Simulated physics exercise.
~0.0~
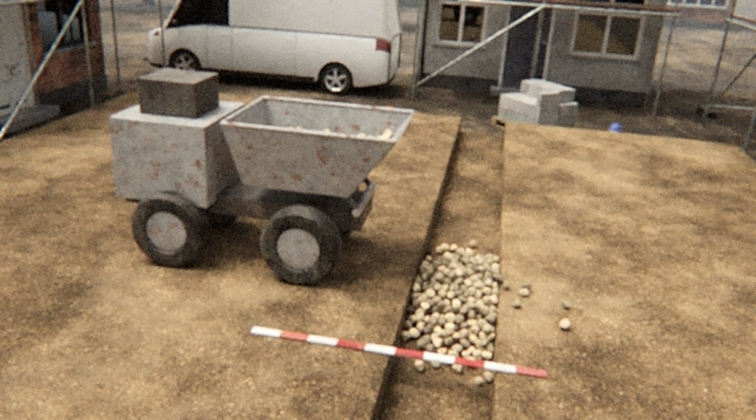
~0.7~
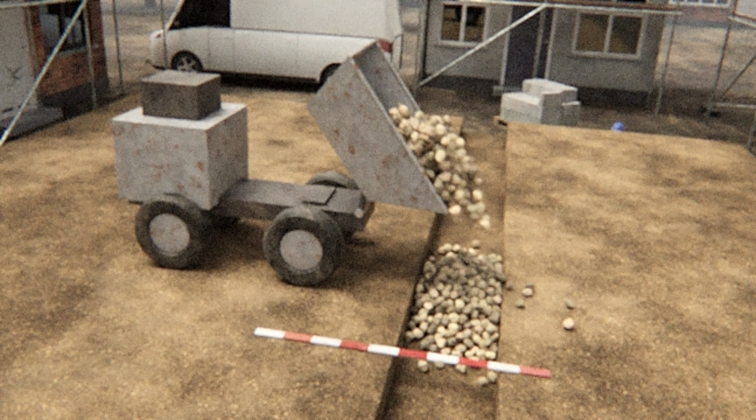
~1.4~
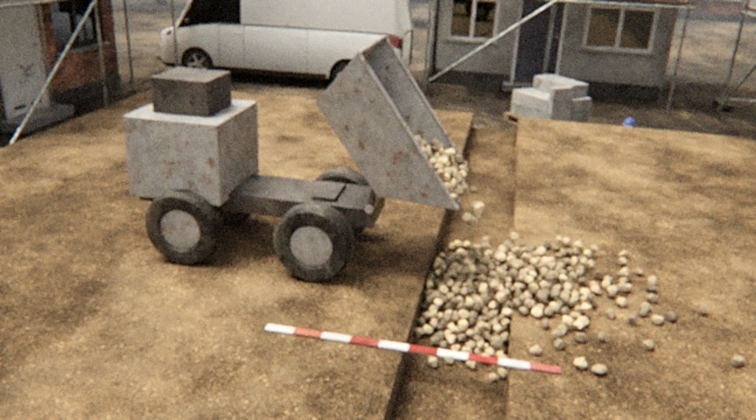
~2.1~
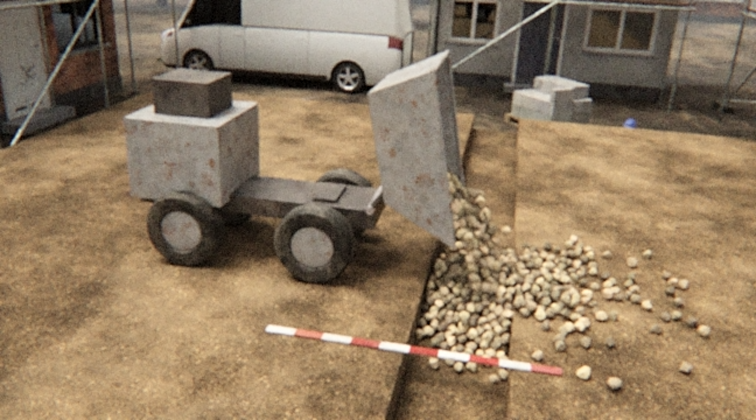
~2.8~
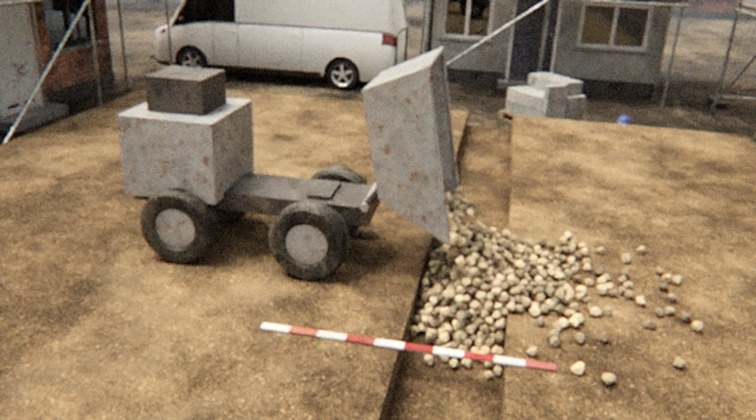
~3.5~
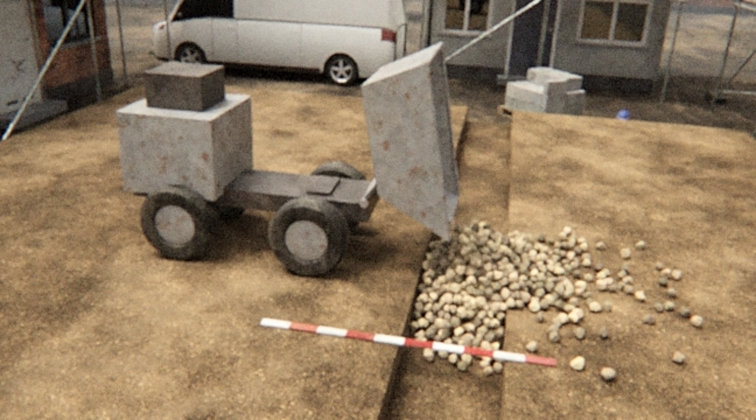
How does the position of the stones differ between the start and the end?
At the start, some stones are up in the dumper's skip and the others lie in the trench, with a few strays beside it. At the end, they lie lower and further right overall, heaped in the trench and spread over the ground beyond its right edge.
